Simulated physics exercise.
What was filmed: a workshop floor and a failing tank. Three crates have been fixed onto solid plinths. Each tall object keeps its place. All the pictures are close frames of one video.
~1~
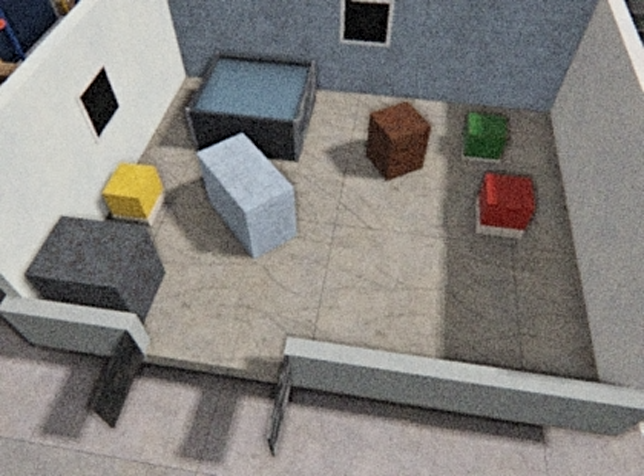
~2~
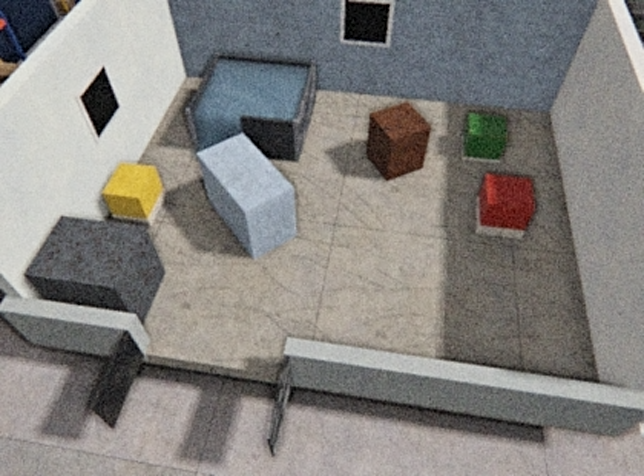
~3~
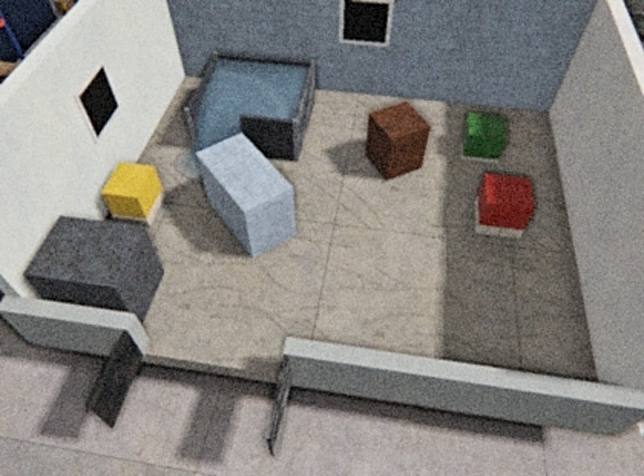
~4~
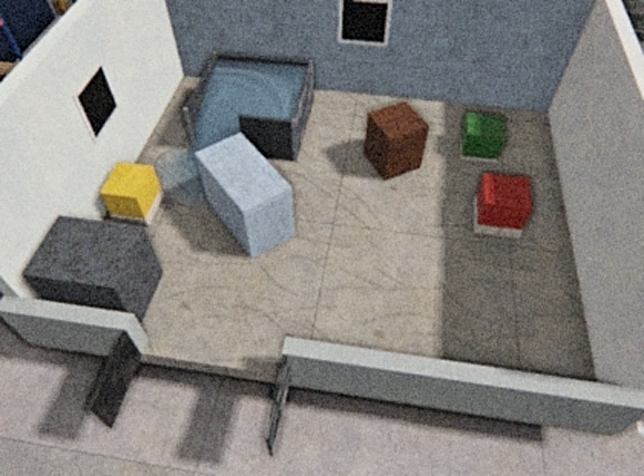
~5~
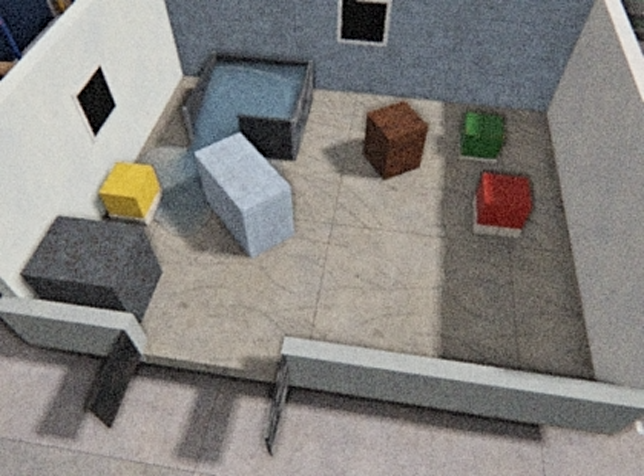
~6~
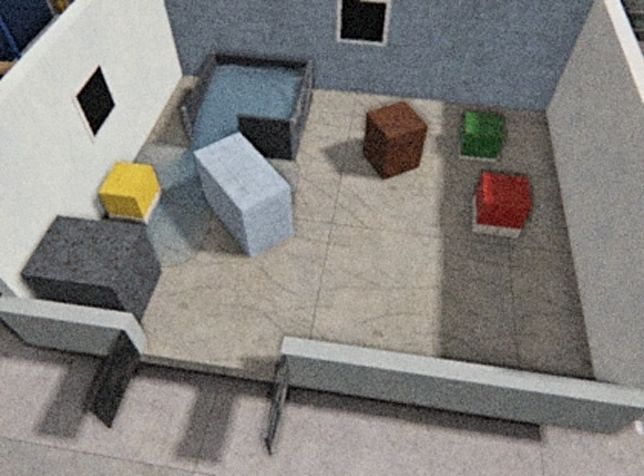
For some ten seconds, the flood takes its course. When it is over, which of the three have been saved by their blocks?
Outcome: The yellow crate will be within the water's reach; the red crate will be out of the water's reach; the green crate will be out of the water's reach.
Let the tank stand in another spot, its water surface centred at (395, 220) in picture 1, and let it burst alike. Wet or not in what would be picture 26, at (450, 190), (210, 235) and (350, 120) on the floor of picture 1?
Untouched, submerged, untouched.
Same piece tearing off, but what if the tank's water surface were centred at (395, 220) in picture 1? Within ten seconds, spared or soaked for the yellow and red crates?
The yellow crate is not reached, and the red crate is not reached.
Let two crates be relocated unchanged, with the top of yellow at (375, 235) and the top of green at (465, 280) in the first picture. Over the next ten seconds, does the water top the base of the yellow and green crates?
So the yellow crate stays high and dry and the green crate gets reached.
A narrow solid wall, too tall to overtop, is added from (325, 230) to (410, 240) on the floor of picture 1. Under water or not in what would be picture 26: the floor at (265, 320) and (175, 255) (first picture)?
As listed: Wet, under water.
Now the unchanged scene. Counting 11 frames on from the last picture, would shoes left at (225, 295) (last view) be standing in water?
Lab note: Spot reads soaked.
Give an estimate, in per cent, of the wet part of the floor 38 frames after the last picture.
That comes to about 70 per cent.
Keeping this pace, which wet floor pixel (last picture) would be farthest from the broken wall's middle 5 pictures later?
I'd say near (182, 343).
A moment on, water covers 20 % of the floor; the yellow crate water round its plinth, the red crate not reached, the green crate not reached.
Next, water covers 30 % of the floor; the yellow crate water round its plinth, the red crate not reached, the green crate not reached.
Then, water covers 50 % of the floor; the yellow crate water round its plinth, the red crate water round its plinth, the green crate not reached.
Later, water covers 70 % of the floor; the yellow crate water round its plinth, the red crate water round its plinth, the green crate water round its plinth.
In the end, water covers 95 % of the floor; the yellow crate was topped, the red crate stayed above the water, the green crate stayed above the water.
